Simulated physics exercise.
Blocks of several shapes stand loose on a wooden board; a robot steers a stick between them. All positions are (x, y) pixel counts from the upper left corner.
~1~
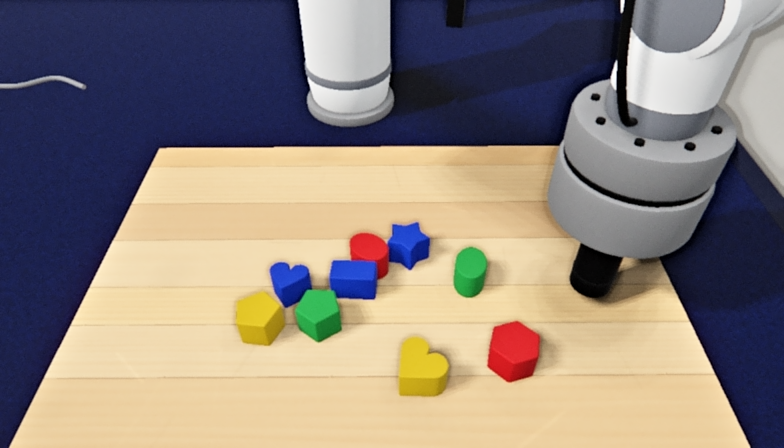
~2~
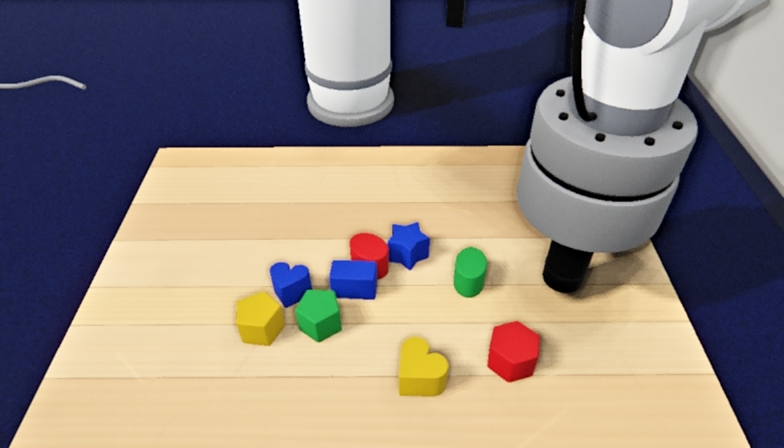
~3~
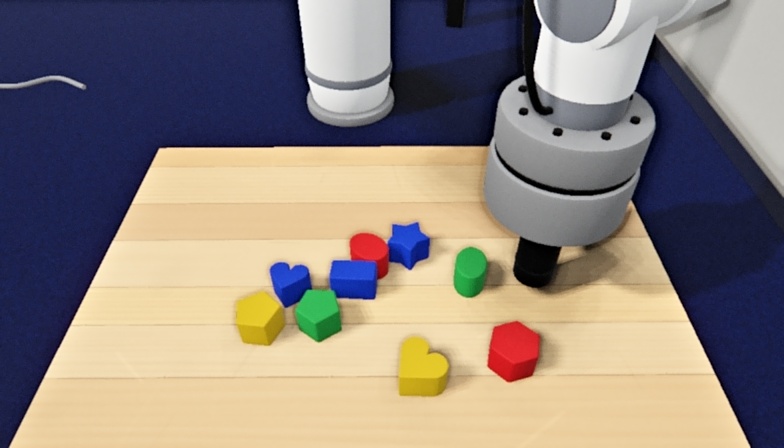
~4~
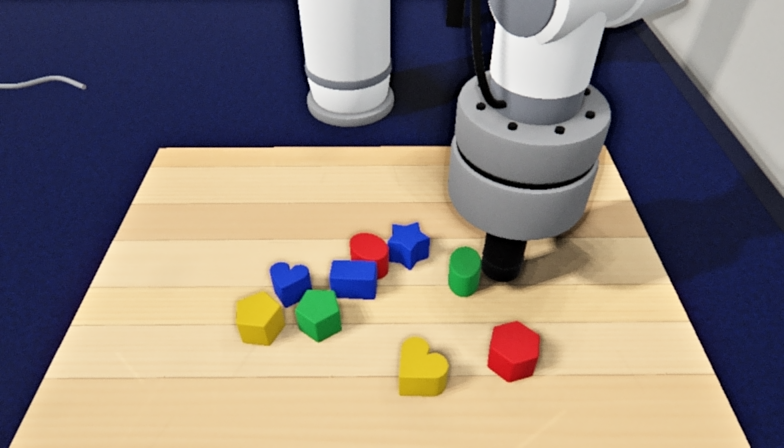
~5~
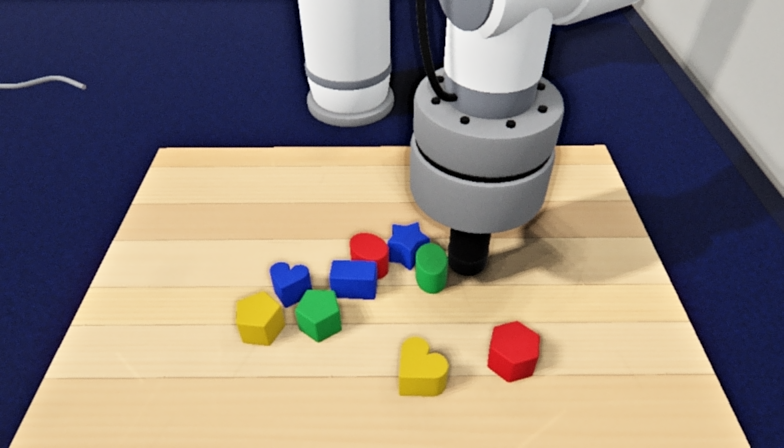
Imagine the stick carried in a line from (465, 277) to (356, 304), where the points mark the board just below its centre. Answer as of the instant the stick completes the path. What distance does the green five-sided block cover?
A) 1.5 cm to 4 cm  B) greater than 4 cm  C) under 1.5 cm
That would be C.
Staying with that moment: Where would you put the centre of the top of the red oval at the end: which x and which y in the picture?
Put as a pixel place, it's (341, 238).
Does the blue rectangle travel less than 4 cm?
My answer is no.
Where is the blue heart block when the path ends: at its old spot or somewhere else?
It will end up elsewhere.
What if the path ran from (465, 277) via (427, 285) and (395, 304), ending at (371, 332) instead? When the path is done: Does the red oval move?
Yes, it checks out.
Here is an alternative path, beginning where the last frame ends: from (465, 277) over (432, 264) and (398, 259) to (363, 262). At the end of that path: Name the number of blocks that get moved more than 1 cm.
Counting only shifts above 1 cm, I get three or more blocks.
On the path given first. One third of the way, stick at (430, 273); red oval at (365, 244); green oval at (394, 261), turned 25° clockwise.
Two thirds of the way, stick at (392, 281); blue heart block at (271, 274); blue rectangle at (315, 270); red oval at (347, 239), turned 45° clockwise; green oval at (358, 265), turned 45° clockwise.
At the end, stick at (355, 290); blue heart block at (242, 272), turned 45° anticlockwise; green five-sided block unmoved; blue rectangle at (284, 264); red oval at (341, 238), turned 65° clockwise; green oval at (326, 267), turned 60° clockwise.
